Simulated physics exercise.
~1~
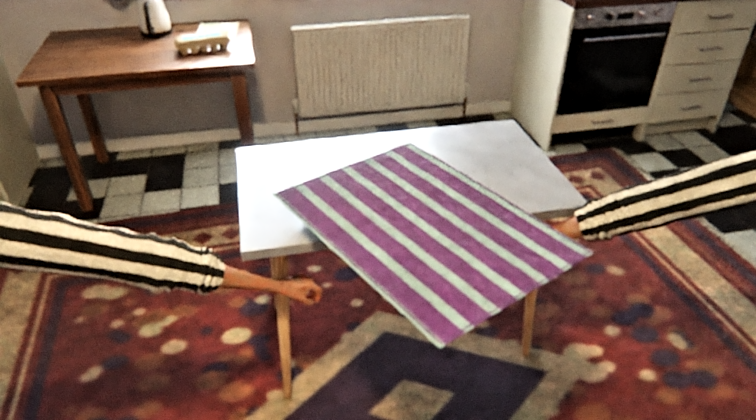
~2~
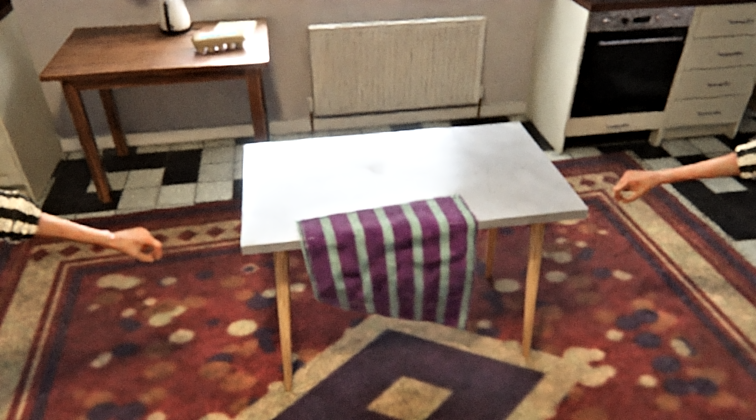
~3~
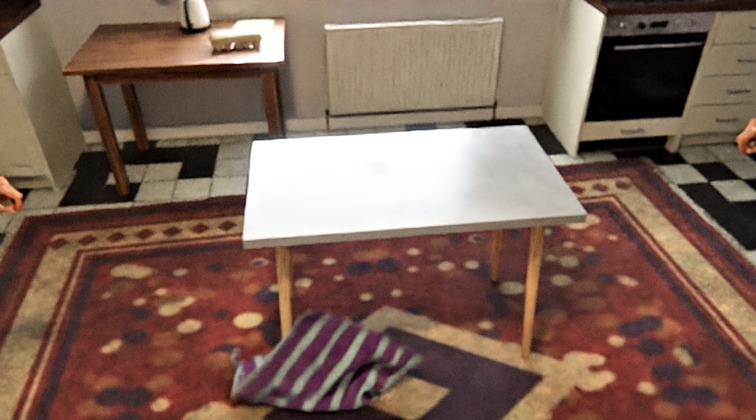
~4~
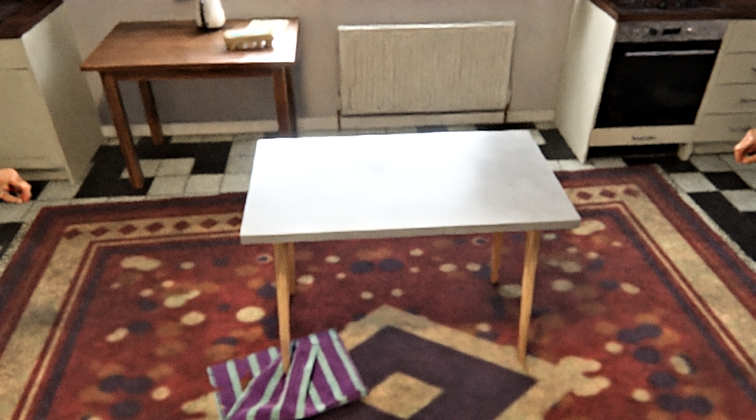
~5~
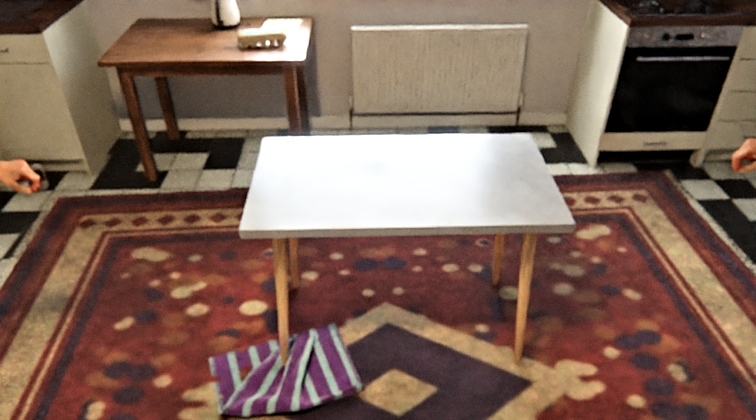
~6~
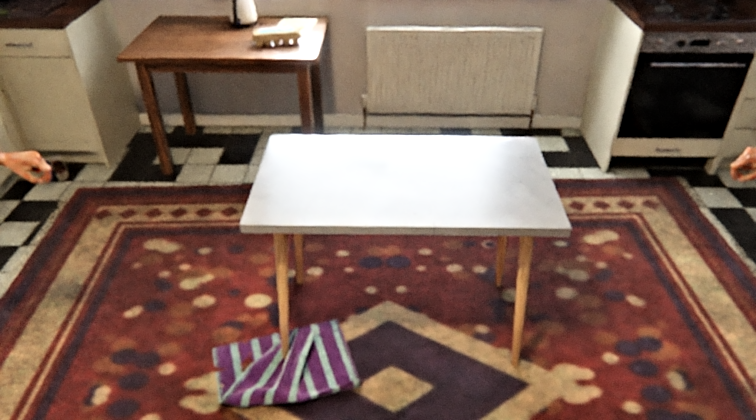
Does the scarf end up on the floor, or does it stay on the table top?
It ends up on the floor, slipping off the front edge and lying folded on the rug near the table's front left leg.
